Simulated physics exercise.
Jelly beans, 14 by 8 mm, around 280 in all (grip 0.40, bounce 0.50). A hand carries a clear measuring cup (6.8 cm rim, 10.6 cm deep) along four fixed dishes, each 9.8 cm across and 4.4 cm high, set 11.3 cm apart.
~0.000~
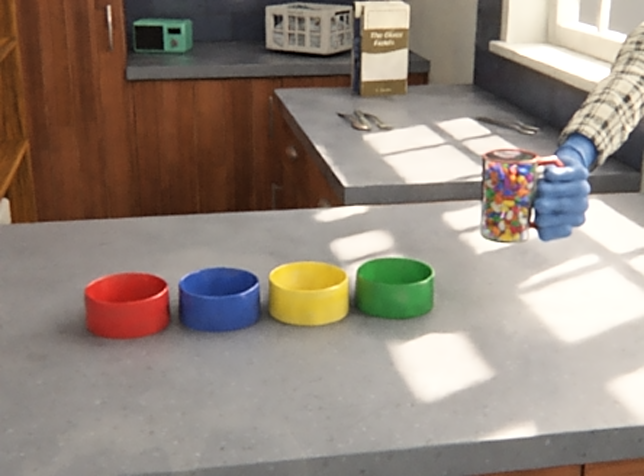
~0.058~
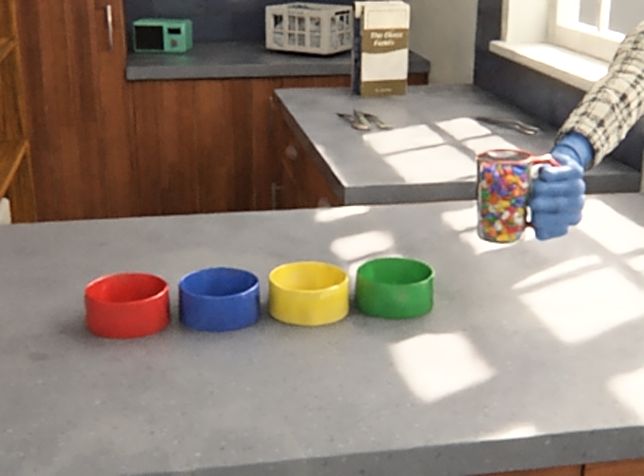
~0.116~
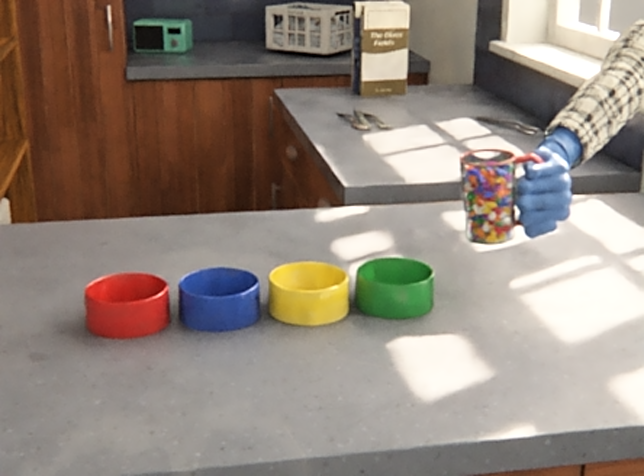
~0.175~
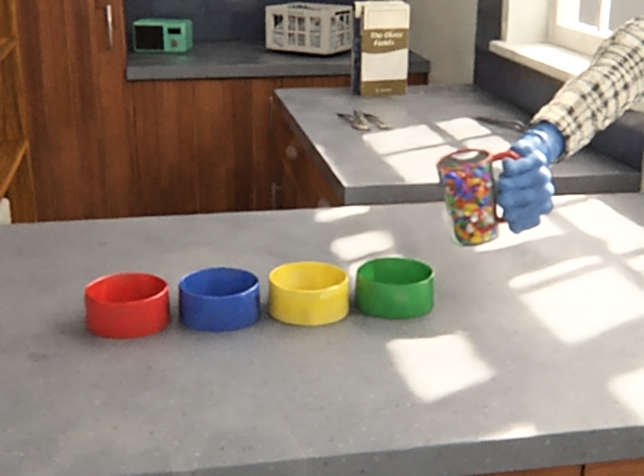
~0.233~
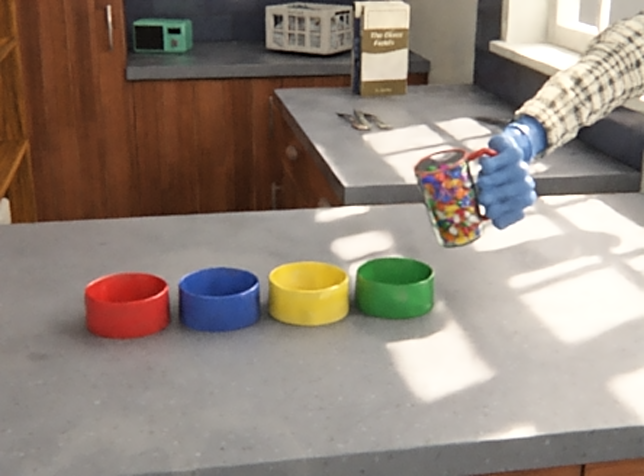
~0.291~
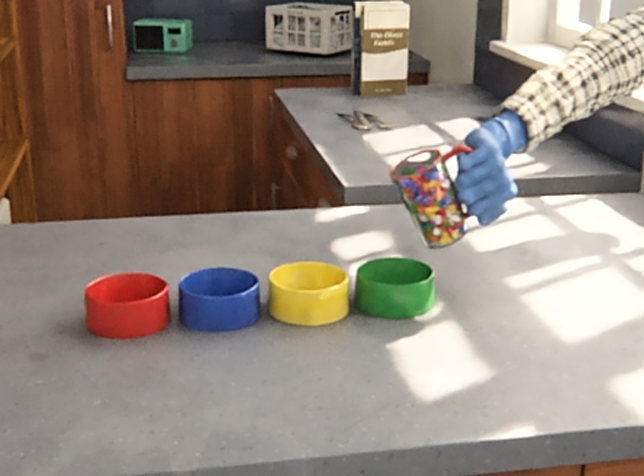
Blue-gloved hand carrying a clear cup of colourful jelly beans leftward over a grey counter, tilting it toward four coloured dishes.
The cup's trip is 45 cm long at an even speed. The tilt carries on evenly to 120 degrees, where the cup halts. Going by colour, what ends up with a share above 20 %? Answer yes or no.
Red dish: Yes; blue dish: No; green dish: No; yellow dish: No; on the counter: Yes.
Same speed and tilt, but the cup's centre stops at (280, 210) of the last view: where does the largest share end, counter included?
The winner: Blue.
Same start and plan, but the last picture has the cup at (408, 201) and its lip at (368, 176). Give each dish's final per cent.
Red 70, blue 0, green 0, yellow 0.
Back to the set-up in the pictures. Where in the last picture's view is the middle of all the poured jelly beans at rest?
At about (106, 314).
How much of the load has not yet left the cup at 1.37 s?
Some 0 per cent of the load.
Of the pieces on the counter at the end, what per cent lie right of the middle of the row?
About 0 per cent.
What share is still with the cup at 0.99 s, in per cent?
Roughly 90 per cent.
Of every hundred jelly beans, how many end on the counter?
About 40 per cent.
After 0.71 s, tilt 71 degrees; cup holds 100 %.
After 0.99 s, tilt 101 degrees; cup holds 90 %, red 10 %.
Then, at 1.37 s, tilt 120 degrees; cup holds 0 %, red 60 %.
In the end, at 2.6 s, red 60 %, blue 0 %, green 0 %, yellow 0 %, counter 40 %.
